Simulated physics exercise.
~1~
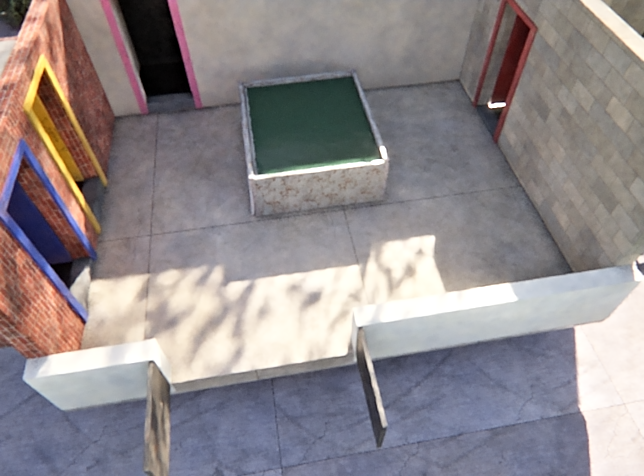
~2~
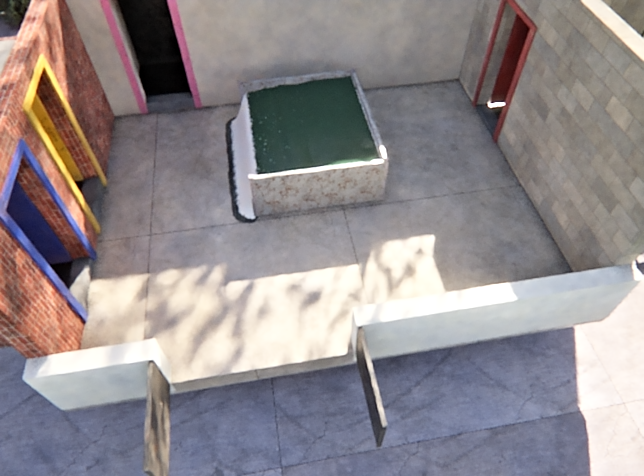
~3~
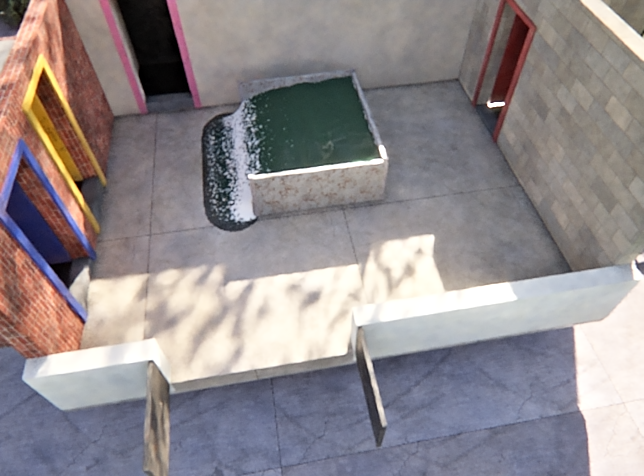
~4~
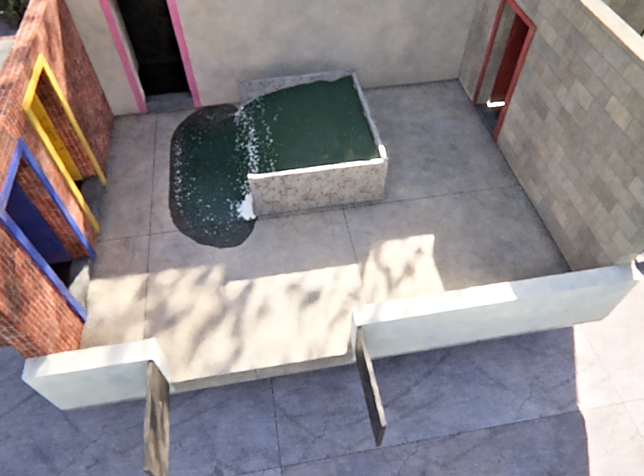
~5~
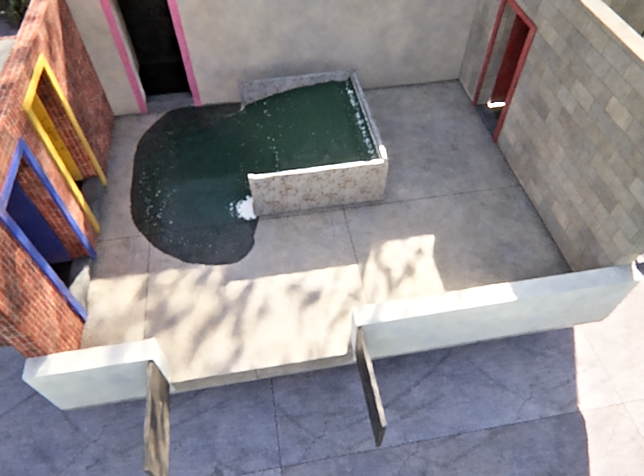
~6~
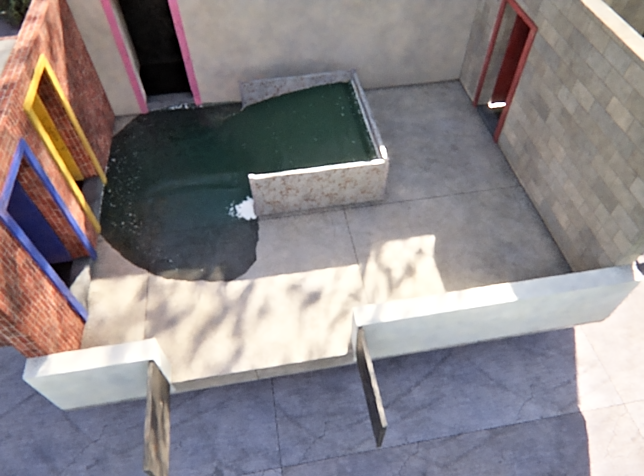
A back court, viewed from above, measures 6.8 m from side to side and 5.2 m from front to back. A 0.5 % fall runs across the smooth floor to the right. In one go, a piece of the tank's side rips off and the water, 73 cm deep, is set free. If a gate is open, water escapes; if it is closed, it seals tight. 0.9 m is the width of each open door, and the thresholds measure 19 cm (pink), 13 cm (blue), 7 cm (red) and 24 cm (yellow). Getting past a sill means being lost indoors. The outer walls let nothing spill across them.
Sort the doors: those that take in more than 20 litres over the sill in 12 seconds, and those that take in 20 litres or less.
Sorted: The pink door takes in more; the blue door takes in more; the red door takes in 20 litres or less; the yellow door takes in more.
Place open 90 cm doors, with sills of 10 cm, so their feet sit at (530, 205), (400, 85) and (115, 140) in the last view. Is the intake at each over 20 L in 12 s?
Less, less, more.
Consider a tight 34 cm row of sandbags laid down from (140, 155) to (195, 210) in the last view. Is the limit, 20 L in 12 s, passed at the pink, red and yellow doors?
Then: Pink above, red below, yellow under.
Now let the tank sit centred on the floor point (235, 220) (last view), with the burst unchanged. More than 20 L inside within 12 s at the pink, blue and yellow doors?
Pink: Too much; blue: Too much; yellow: Too much.
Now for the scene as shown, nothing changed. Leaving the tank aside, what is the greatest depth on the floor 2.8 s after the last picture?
It tops out at some 32 cm.
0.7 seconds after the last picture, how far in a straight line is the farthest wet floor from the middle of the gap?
About 3.8 m out.
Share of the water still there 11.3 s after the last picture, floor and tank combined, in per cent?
Around 66 per cent of the water.
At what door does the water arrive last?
The answer is the red door.
Then, 0.7 s after the last picture water covers 35 % of the floor and is deepest (50 cm) near (115, 122); pink door 19 cm at the sill, 0 L in, blue door 19 cm at the sill, 1 L in, red door not reached, yellow door 44 cm at the sill, 48 L in.
Then, 1.5 s after the last picture water covers 35 % of the floor and is deepest (45 cm) near (115, 122); pink door 35 cm at the sill, 16 L in, blue door 22 cm at the sill, 19 L in, red door not reached, yellow door 39 cm at the sill, 125 L in.
Then, 2.8 s after the last picture water covers 50 % of the floor and is deepest (32 cm) near (78, 379); pink door 23 cm at the sill, 71 L in, blue door 15 cm at the sill, 42 L in, red door not reached, yellow door 21 cm at the sill, 168 L in.
Then, 6.3 s after the last picture water covers 85 % of the floor and is deepest (14 cm) near (580, 299); pink door 7 cm at the sill, 77 L in, blue door 11 cm at the sill, 55 L in, red door 7 cm at the sill, 4 L in, yellow door 9 cm at the sill, 169 L in.
Then, 11.3 s after the last picture water covers 100 % of the floor and is deepest (12 cm) near (445, 81); pink door 8 cm at the sill, 77 L in, blue door 6 cm at the sill, 55 L in, red door 9 cm at the sill, 5 L in, yellow door 8 cm at the sill, 169 L in.
